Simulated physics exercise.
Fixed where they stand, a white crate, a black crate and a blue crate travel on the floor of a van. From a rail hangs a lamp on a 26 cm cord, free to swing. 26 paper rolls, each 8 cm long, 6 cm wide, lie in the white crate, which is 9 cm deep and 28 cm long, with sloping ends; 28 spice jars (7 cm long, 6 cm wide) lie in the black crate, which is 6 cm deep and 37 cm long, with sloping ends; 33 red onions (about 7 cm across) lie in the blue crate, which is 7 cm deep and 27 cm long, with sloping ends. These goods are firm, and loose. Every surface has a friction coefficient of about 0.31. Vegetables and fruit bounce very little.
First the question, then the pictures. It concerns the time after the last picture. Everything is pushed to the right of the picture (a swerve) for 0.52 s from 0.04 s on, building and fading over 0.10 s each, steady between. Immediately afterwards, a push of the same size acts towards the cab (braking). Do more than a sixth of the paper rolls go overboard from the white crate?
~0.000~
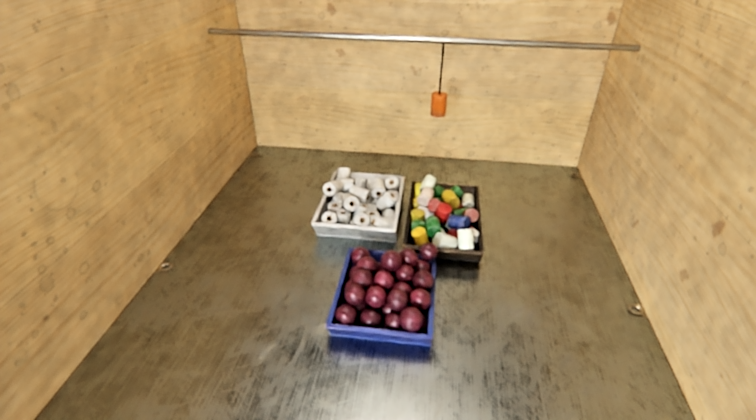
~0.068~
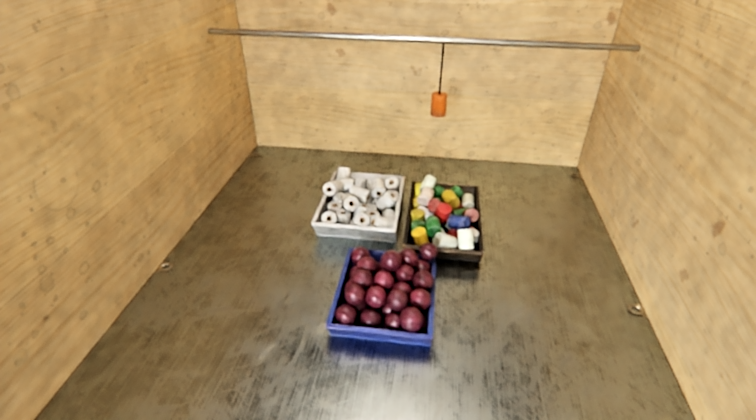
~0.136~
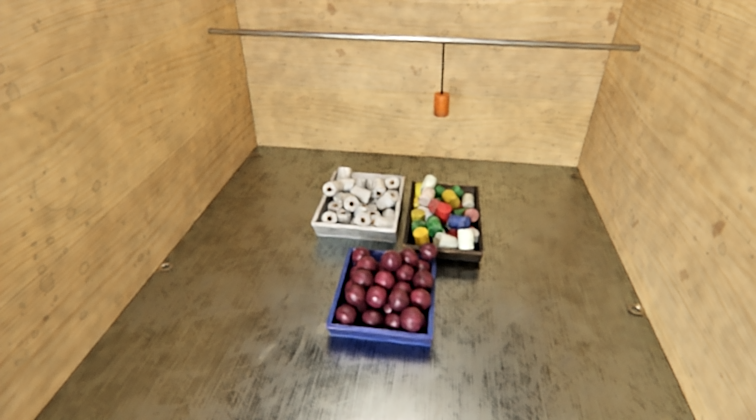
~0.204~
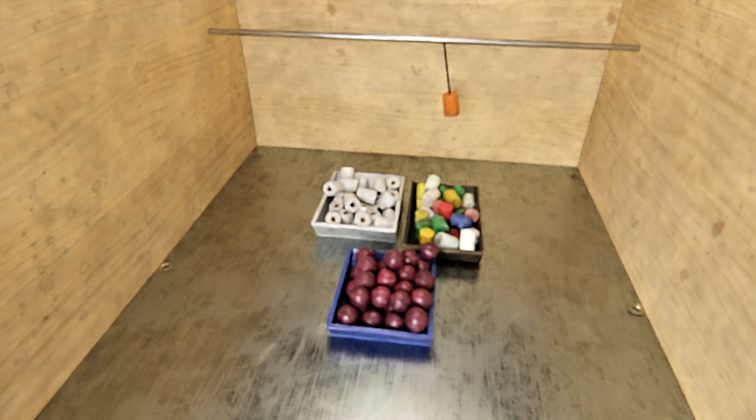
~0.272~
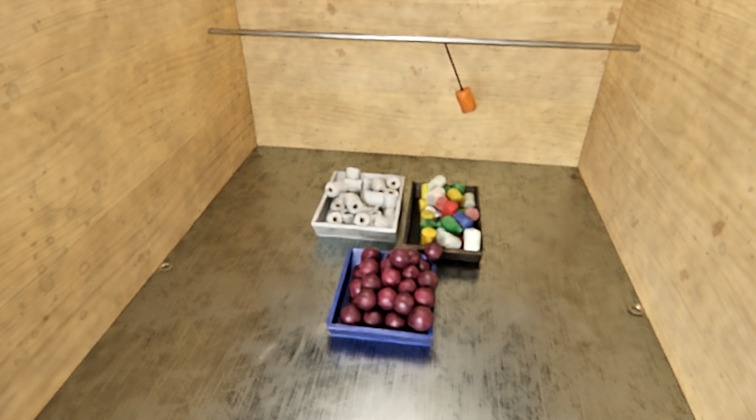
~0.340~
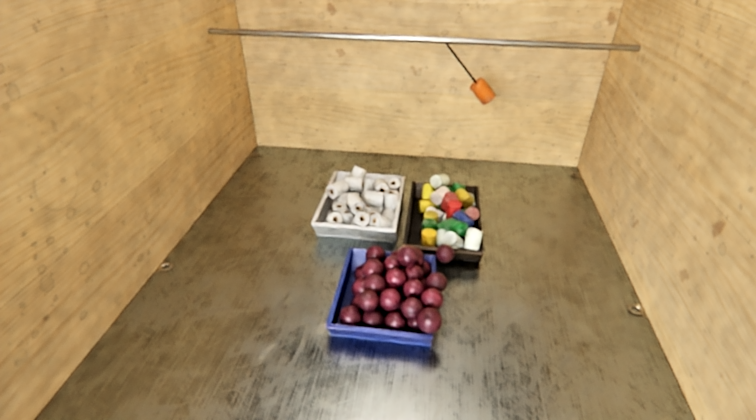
No - most likely the share lost is smaller than a sixth.
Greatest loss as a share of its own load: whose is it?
That's the blue crate.
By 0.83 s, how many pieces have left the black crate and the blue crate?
Estimate at that time - black crate 1, blue crate 12, give or take.
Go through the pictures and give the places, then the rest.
In the first picture (we follow the rim corner now nearest the camera), white crate (its farthest corner) at (336, 171); black crate at (482, 251); lamp swung 0°; nothing out yet.
In the second picture, white crate at (336, 171); lamp swung 0°.
In the third picture, white crate at (336, 171); lamp swung 2°.
In the fourth picture, white crate at (336, 171); lamp swung 11°.
In the fifth picture, white crate at (336, 171); lamp swung 25°.
In the sixth picture, white crate at (336, 171); black crate at (482, 251); lamp swung 42°; 2 out, the lowest onion at (445, 254).
After 0.56 s, 0 of 26 out of the white crate, 1 of 28 out of the black crate and 9 of 33 out of the blue crate.
After 0.83 s, 0 of 26 out of the white crate, 1 of 28 out of the black crate and 12 of 33 out of the blue crate.
After 1.20 s, 2 of 26 out of the white crate, 8 of 28 out of the black crate and 15 of 33 out of the blue crate.
Final count (at 1.69 s), 2 of 26 out of the white crate, 9 of 28 out of the black crate and 15 of 33 out of the blue crate. Asked share, 2 of 26, 8 per cent.
